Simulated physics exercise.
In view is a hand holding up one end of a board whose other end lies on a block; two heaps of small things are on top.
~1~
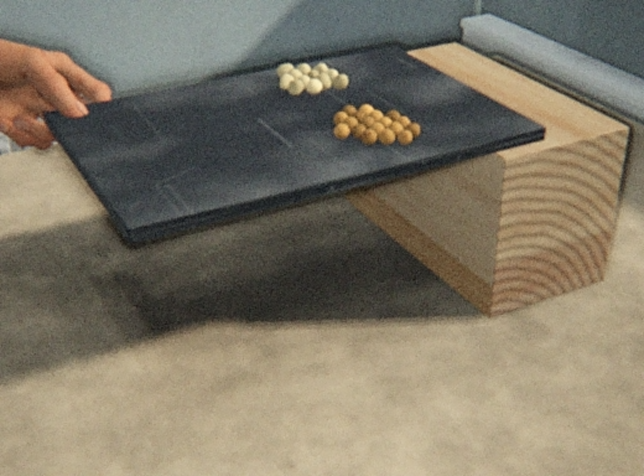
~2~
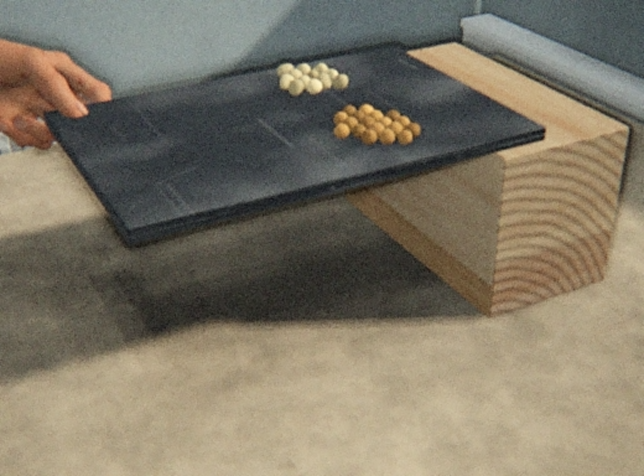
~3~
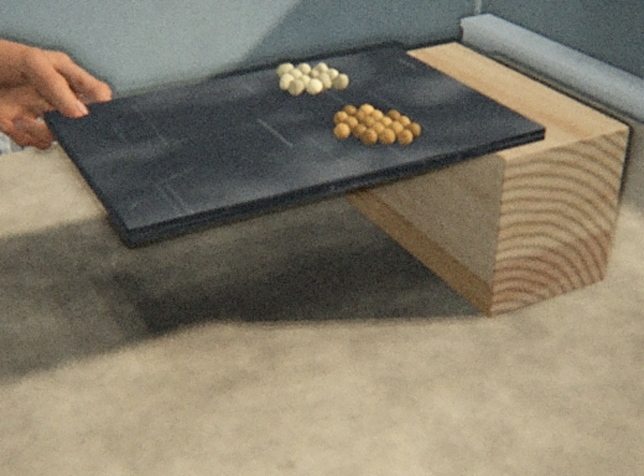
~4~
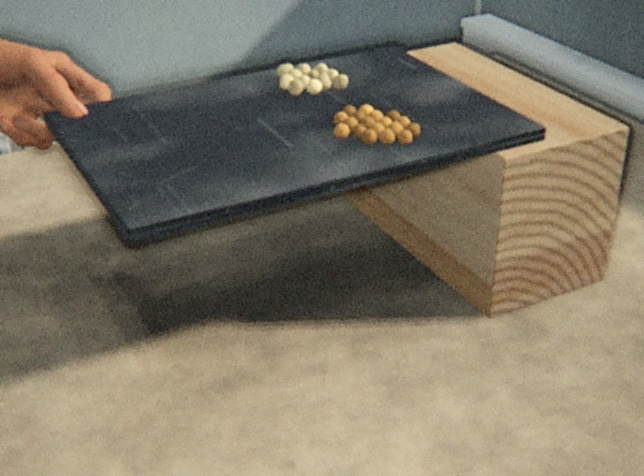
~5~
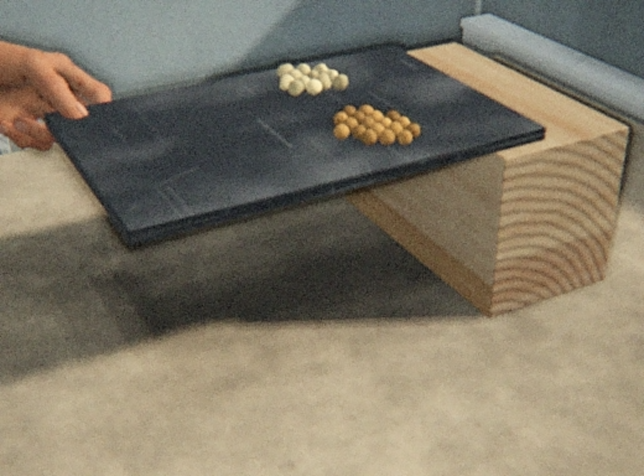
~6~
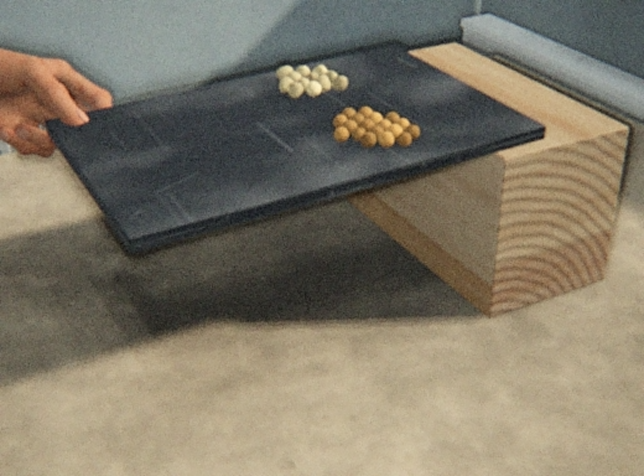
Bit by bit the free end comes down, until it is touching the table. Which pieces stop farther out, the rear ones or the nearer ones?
The nearer ones.
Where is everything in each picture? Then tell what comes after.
In the first frame, held end of the board near (138, 227), level; block near (471, 168), tall, over half the board's length; front portion near (368, 124), a few round wooden beads; back portion near (313, 76), a few macadamia nuts.
In the second frame, held end of the board near (138, 227), level; back portion near (313, 76).
In the third frame, held end of the board near (138, 227), level; front portion near (368, 124).
In the fourth frame, held end of the board near (138, 227), level; back portion near (313, 76).
In the fifth frame, held end of the board near (139, 229), level; front portion near (367, 125).
In the sixth frame, held end of the board near (139, 237), down by 1°; block near (471, 168); front portion near (367, 127), not moving; back portion near (313, 78), not moving.
Then, 0.58 s on from there, board sloping at 18°; front portion the whole lot still on the board; back portion the whole lot still on the board.
Then, 1.08 s on from there, board resting at 30°; front portion mostly up to a board's length out; back portion mostly up to a board's length out.
Then, 1.51 s on from there, board resting at 31°; front portion mostly one to two board lengths out; back portion mostly one to two board lengths out.
In the end, board resting at 31°; front portion mostly more than two board lengths out, near half gone off the table; back portion mostly one to two board lengths out; the front portion has gone farther.
